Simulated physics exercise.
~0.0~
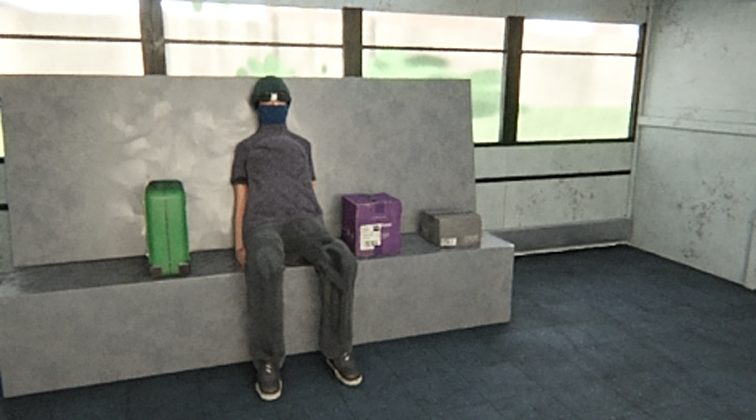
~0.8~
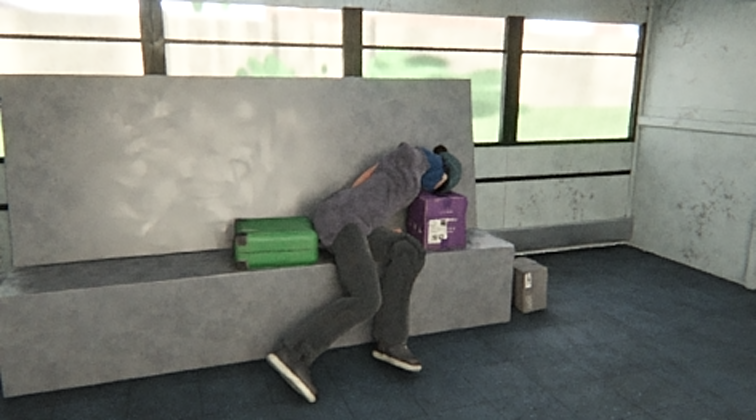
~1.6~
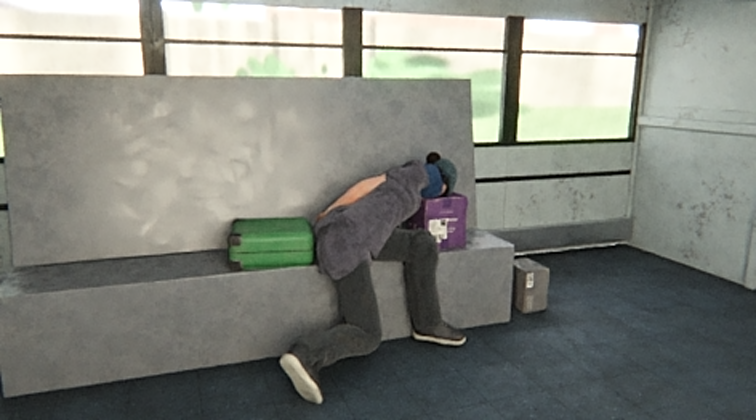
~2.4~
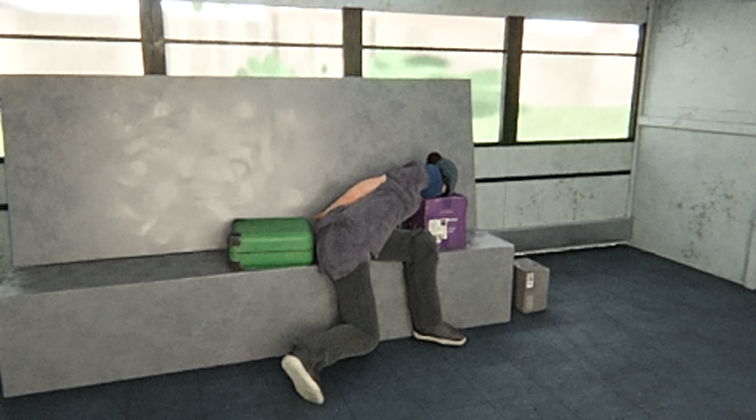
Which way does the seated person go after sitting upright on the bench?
The person moves to the right, slumping over towards the purple box.
Limp commuter slumping right onto a purple box as a green case topples and a grey carton drops off the bench.
